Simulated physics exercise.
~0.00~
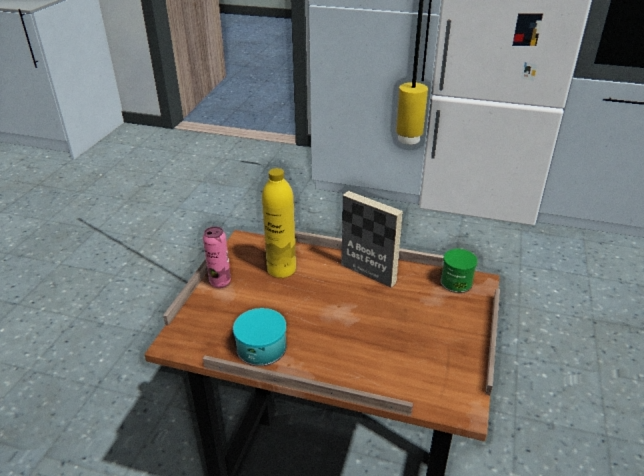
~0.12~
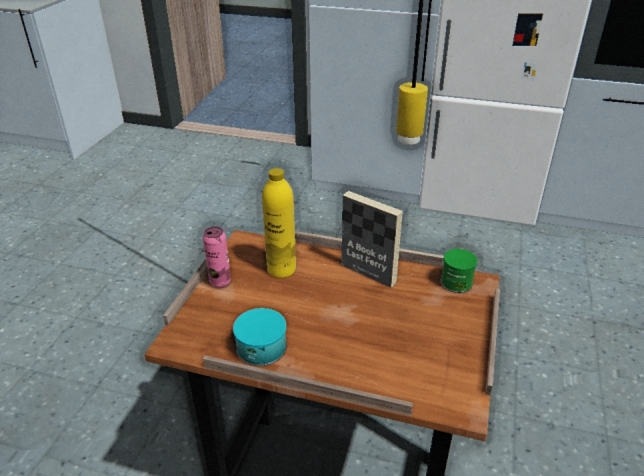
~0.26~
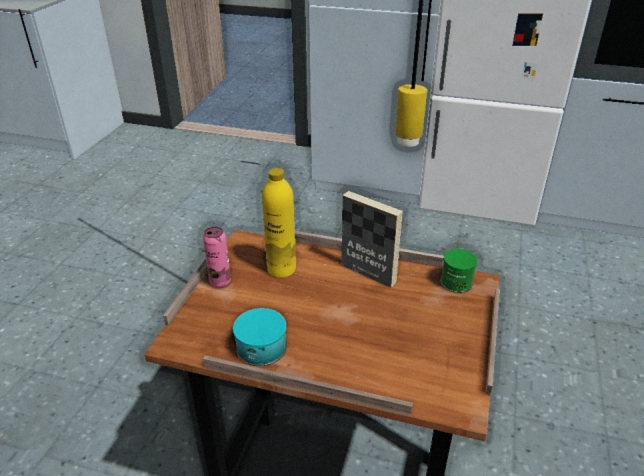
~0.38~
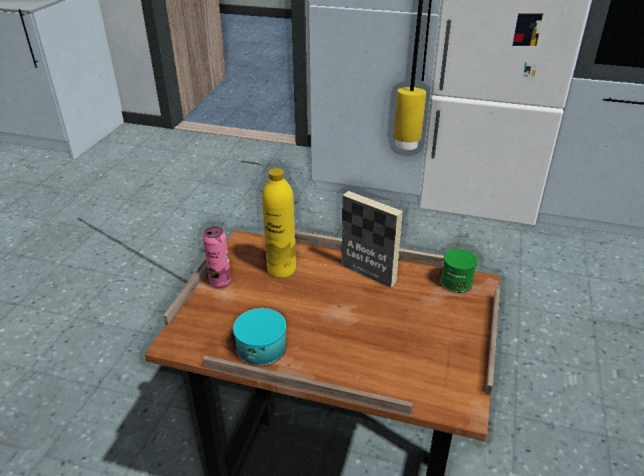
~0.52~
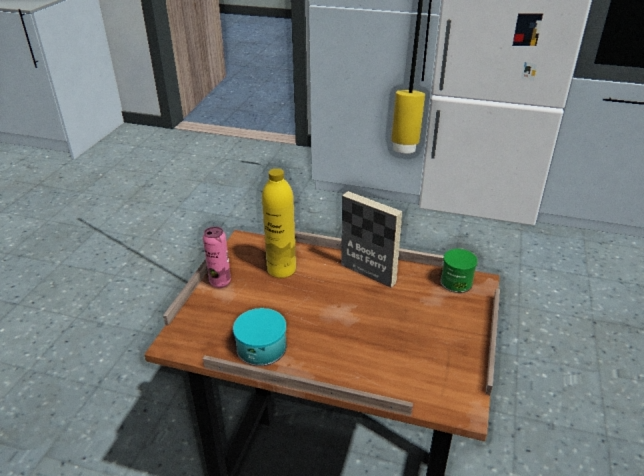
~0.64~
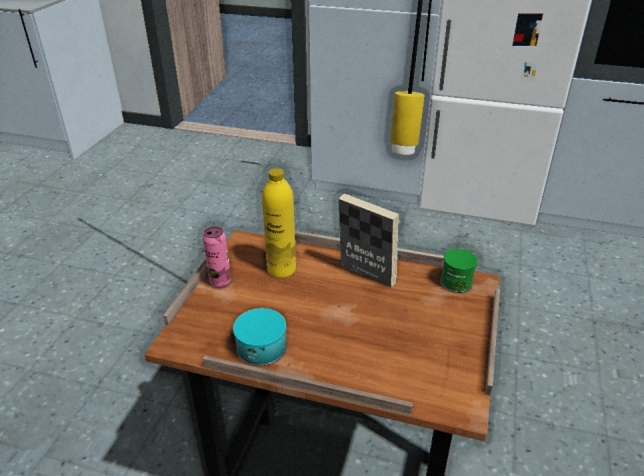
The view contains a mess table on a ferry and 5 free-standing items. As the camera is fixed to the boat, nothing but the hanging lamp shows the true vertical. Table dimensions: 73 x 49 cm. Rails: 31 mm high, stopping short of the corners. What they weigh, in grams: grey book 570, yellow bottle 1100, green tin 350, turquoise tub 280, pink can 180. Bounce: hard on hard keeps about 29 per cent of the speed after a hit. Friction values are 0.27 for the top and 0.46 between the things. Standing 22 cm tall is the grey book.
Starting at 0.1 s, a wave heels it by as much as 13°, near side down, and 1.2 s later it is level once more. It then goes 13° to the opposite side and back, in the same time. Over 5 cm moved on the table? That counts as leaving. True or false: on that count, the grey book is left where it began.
False; the grey book is displaced.
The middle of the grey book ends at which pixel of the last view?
Somewhere around (326, 313).
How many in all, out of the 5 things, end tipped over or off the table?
1.
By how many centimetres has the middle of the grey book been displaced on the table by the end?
Roughly 22 centimetres.
After 0.94 s, floor tilted 9°, near side down; grey book on its side near (338, 299).
After 1.04 s, floor tilted 5°, near side down; grey book on its side near (331, 300).
At rest (3.0 s), tipped over on the table, grey book; the other 4 in place, give or take 5 cm. Seen from the same camera at the end, grey book near (326, 313).
